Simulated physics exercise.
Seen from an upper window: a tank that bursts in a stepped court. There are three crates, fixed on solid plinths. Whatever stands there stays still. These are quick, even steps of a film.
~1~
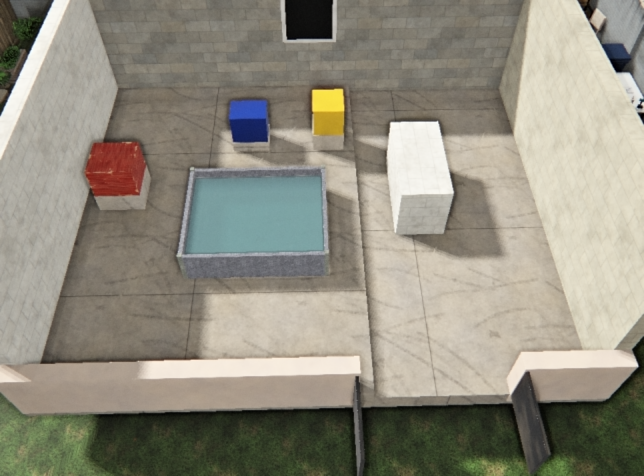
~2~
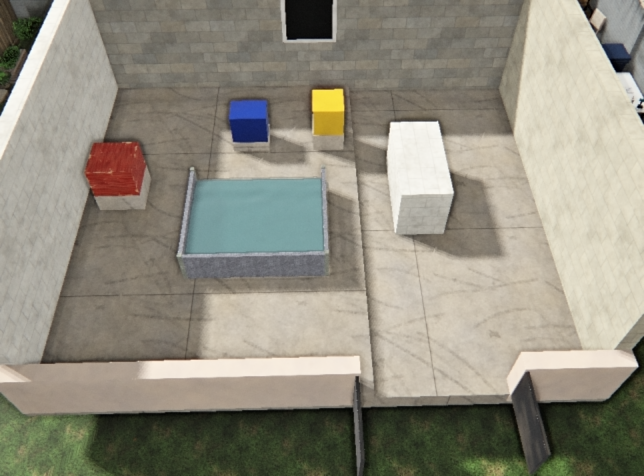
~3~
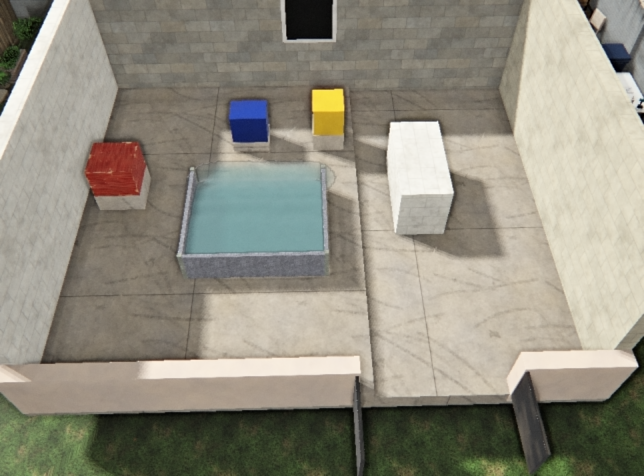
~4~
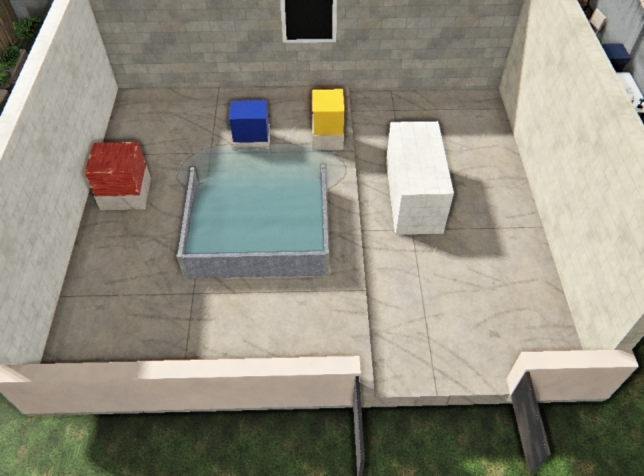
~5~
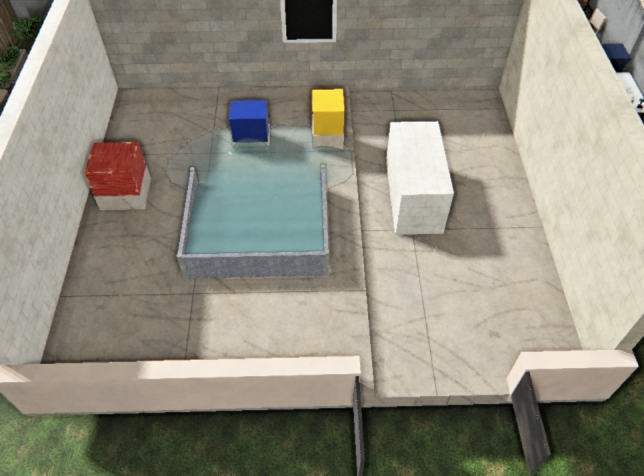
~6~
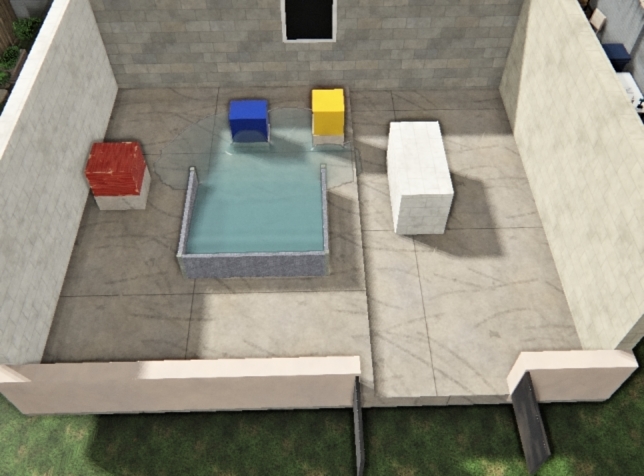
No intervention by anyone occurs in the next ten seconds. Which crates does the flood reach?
My prediction: The yellow crate will not be touched. The red crate will not be touched. The blue crate will be touched.
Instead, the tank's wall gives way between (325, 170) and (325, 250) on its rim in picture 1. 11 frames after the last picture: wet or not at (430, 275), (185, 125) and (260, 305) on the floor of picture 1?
Going through them in turn: Reached by the flood, then still unsoaked, then still unsoaked.
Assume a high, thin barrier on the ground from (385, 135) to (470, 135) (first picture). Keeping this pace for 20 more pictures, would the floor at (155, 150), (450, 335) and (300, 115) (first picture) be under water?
One by one: Soaked, spared, soaked.
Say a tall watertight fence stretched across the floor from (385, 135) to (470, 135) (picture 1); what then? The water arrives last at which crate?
My answer: The crate marked red.
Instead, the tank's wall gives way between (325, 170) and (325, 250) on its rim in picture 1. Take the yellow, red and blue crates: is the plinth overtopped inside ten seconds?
Result: Yellow is not reached; red is not reached; blue is not reached.
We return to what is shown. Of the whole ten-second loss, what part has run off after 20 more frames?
Close to 0 %.
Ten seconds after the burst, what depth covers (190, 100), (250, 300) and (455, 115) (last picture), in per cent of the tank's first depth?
Going in order, roughly 6, 2 and 12 %.
A moment on, water covers 20 % of the floor; the yellow crate water round its plinth, the red crate water round its plinth, the blue crate water round its plinth.
Next, water covers 30 % of the floor; the yellow crate water round its plinth, the red crate water round its plinth, the blue crate water round its plinth.
Then, water covers 45 % of the floor; the yellow crate water round its plinth, the red crate water round its plinth, the blue crate water round its plinth.
Later, water covers 65 % of the floor; the yellow crate water round its plinth, the red crate water round its plinth, the blue crate water round its plinth.
In the end, water covers 85 % of the floor; the yellow crate stayed above the water, the red crate stayed above the water, the blue crate was topped.
